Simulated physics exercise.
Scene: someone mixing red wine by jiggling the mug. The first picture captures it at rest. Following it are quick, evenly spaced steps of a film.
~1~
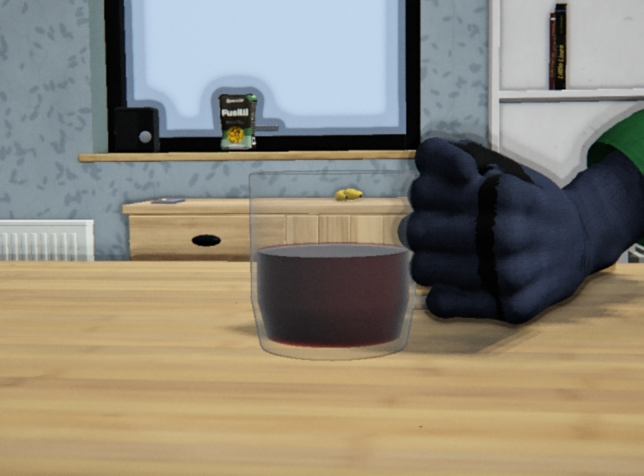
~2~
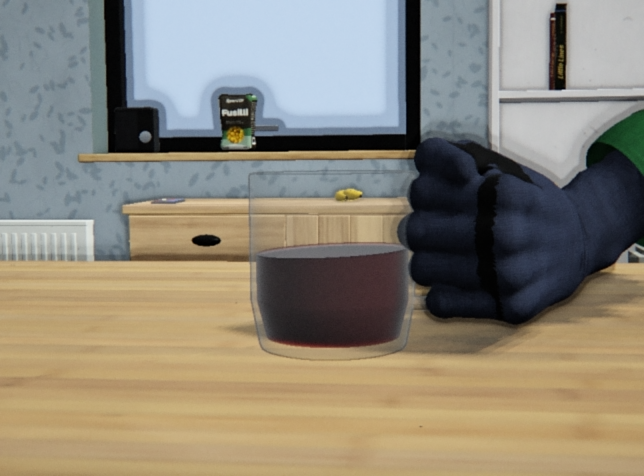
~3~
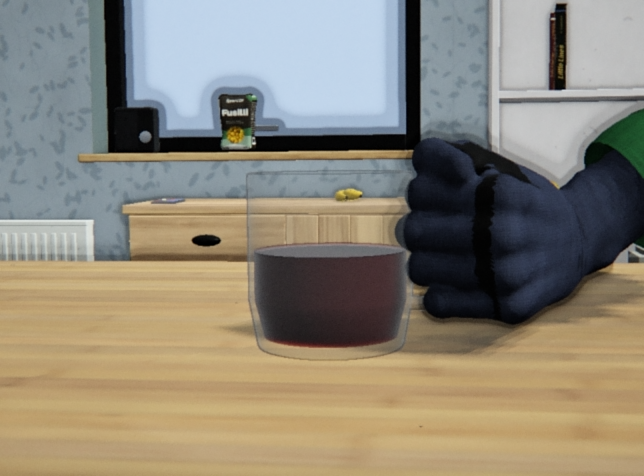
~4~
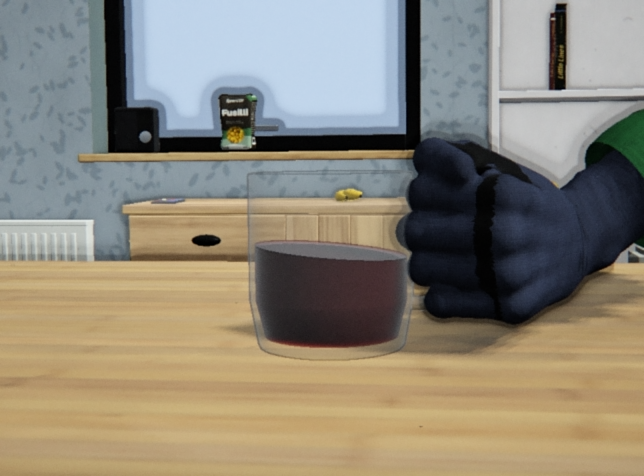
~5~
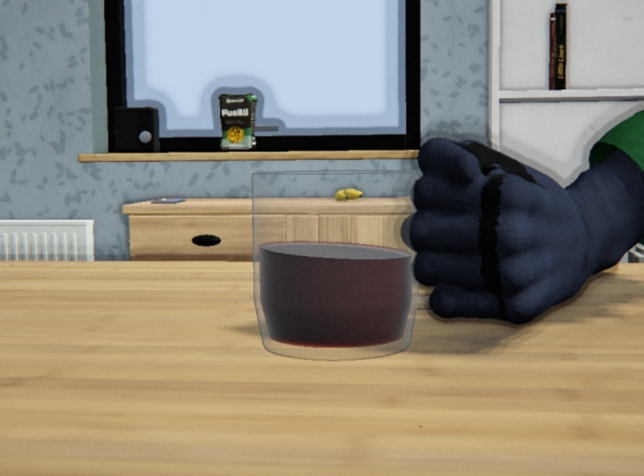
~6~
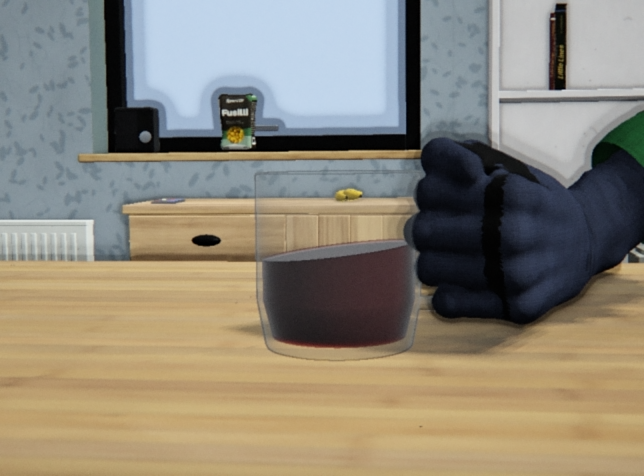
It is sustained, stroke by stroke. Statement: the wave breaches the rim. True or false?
False.
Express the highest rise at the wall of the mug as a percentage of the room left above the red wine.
I'd put it at close to 40 in a hundred.
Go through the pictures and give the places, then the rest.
The first picture shows mug (333, 254) about half full; at rest.
The second picture shows mug about half full, surface at (333, 252); surface about level.
The third picture shows mug (329, 254) about half full; surface about level.
The fourth picture shows mug about half full, surface at (331, 252); surface a little higher on the left.
The fifth picture shows mug (336, 254) about half full; surface a little higher on the left.
The sixth picture shows mug about half full, surface at (338, 252); surface a little higher on the right.
A moment on, the highest wave so far climbs under half way to the rim.
When it is over, the highest wave so far climbs under half way to the rim; nothing has left it.
